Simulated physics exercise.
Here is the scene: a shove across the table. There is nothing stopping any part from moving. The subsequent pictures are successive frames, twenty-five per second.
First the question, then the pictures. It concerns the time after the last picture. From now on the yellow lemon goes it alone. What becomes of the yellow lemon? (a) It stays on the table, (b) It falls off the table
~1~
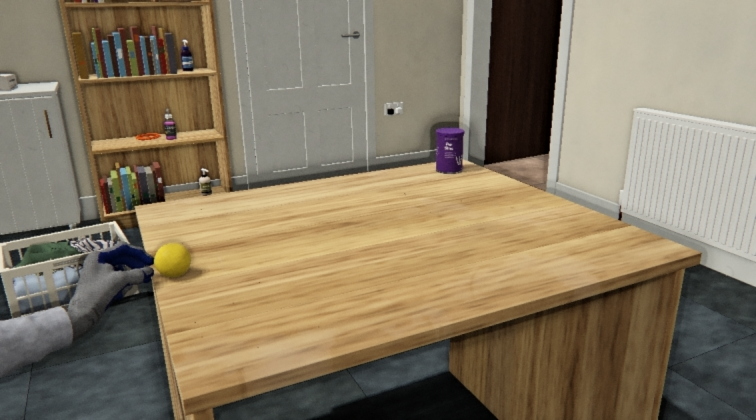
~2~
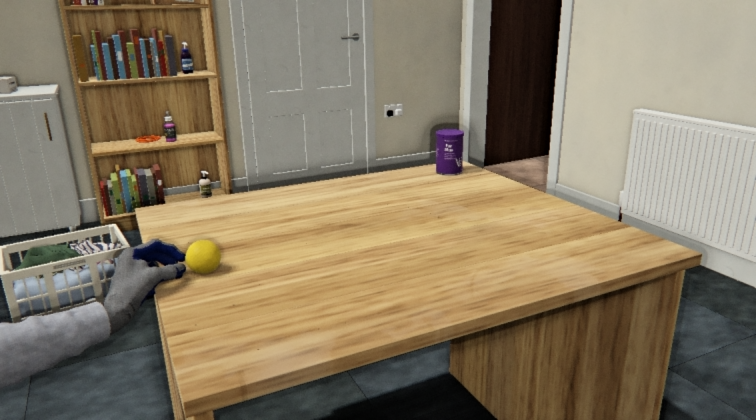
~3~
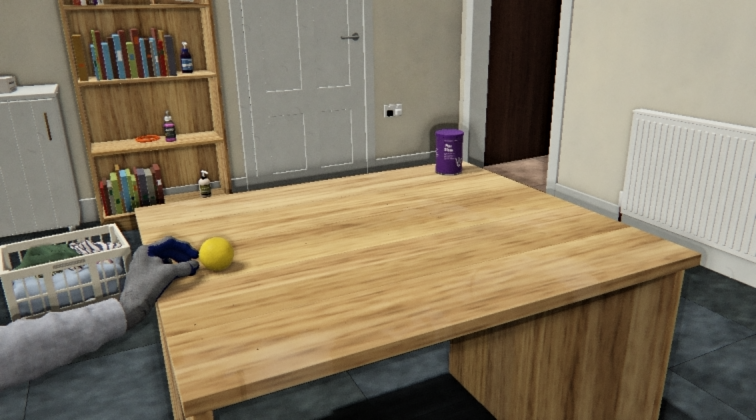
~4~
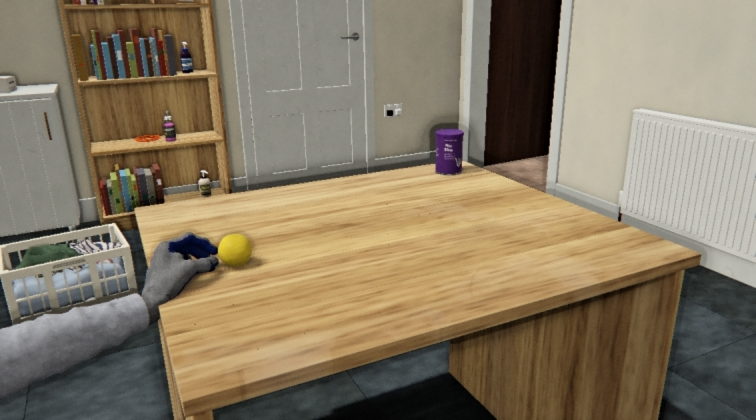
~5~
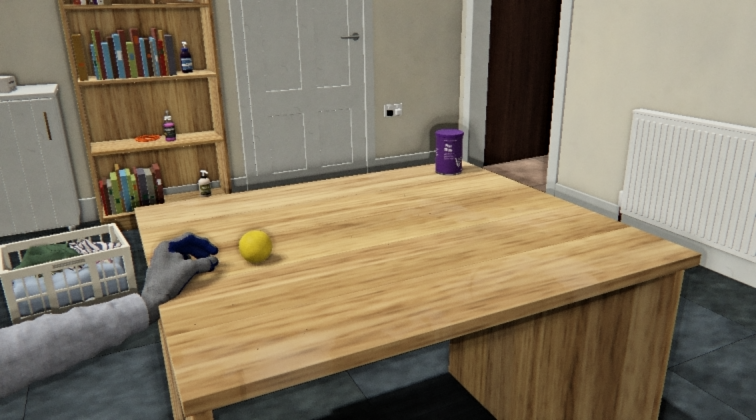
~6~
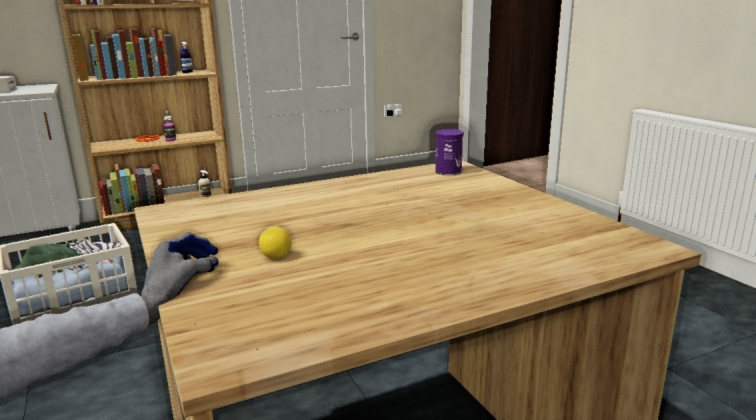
It falls off the table.
Then, 0.50 s on from there, yellow lemon shifted well along near (475, 206).
Then, 1.00 s on from there, yellow lemon now off the table.
In the end, off the table, yellow lemon.
